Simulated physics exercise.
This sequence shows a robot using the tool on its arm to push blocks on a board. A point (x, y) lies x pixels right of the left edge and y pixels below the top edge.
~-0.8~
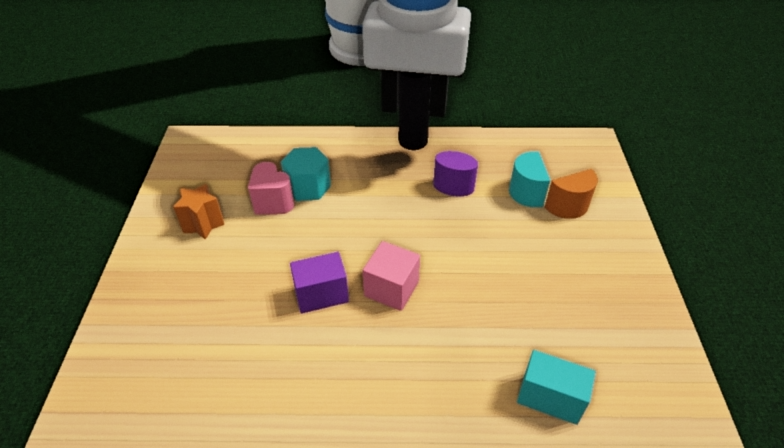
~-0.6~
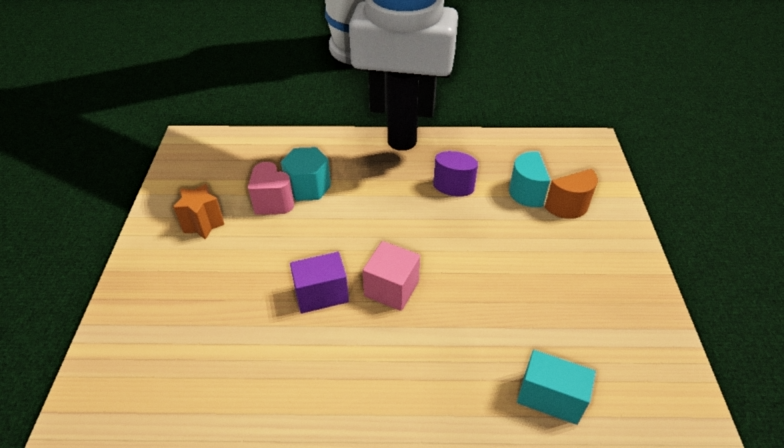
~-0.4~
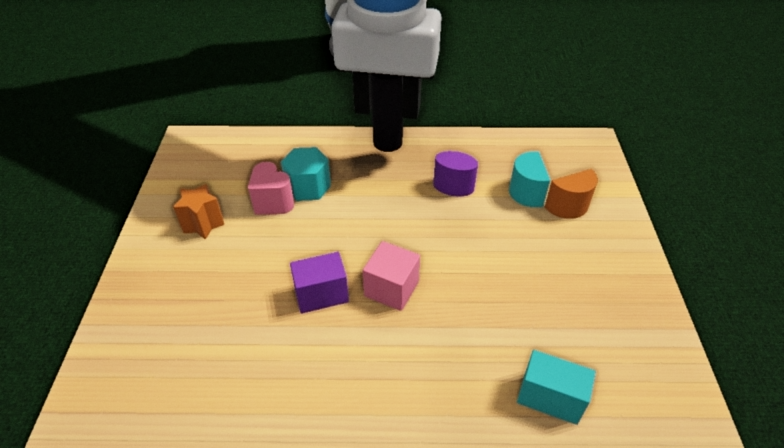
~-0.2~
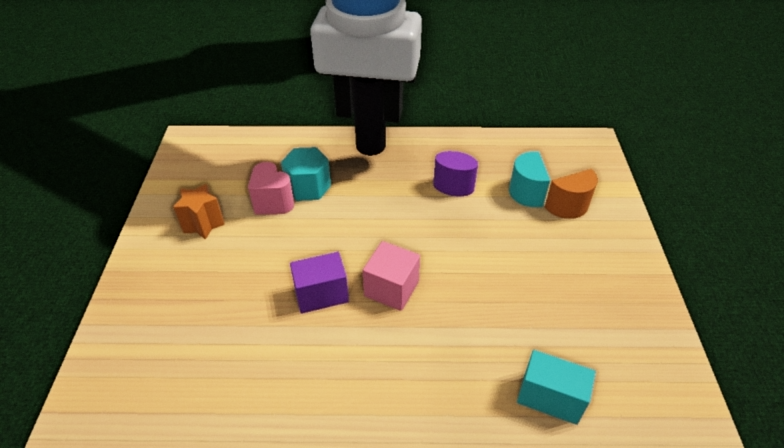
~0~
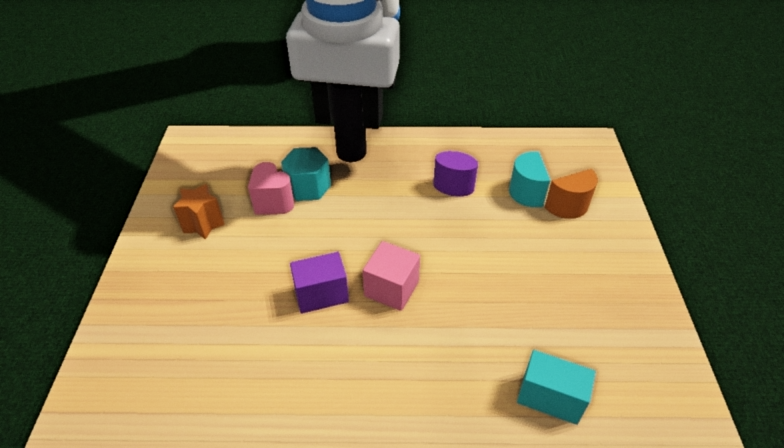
Robot arm with a black tool sliding slowly left along the far edge of a wooden board, the colourful blocks staying still.
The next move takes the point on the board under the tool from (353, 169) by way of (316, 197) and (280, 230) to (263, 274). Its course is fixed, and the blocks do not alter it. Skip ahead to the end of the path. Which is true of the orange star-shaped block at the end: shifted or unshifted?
It gets pushed out of place.
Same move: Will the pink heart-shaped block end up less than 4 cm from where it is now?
No
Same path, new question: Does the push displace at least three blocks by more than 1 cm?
Yes
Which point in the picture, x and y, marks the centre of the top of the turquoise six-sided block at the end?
The centre of its top will be at (237, 197).
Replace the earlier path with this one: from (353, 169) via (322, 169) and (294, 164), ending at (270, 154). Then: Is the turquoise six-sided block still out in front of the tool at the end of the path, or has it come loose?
That block drops off.
On the path given first. One third of the way, tool (312, 181); pink heart-shaped block (235, 184), turned 30° clockwise; turquoise six-sided block (273, 177), turned 20° clockwise.
Two thirds of the way, tool (276, 214); orange star-shaped block (166, 202), turned 20° anticlockwise; pink heart-shaped block (204, 186), turned 70° clockwise; turquoise six-sided block (237, 197), turned 60° clockwise.
At the end, tool (259, 258); orange star-shaped block (166, 202), turned 20° anticlockwise; pink heart-shaped block (204, 186), turned 70° clockwise; turquoise six-sided block (237, 197), turned 60° clockwise; purple rectangular block in place.
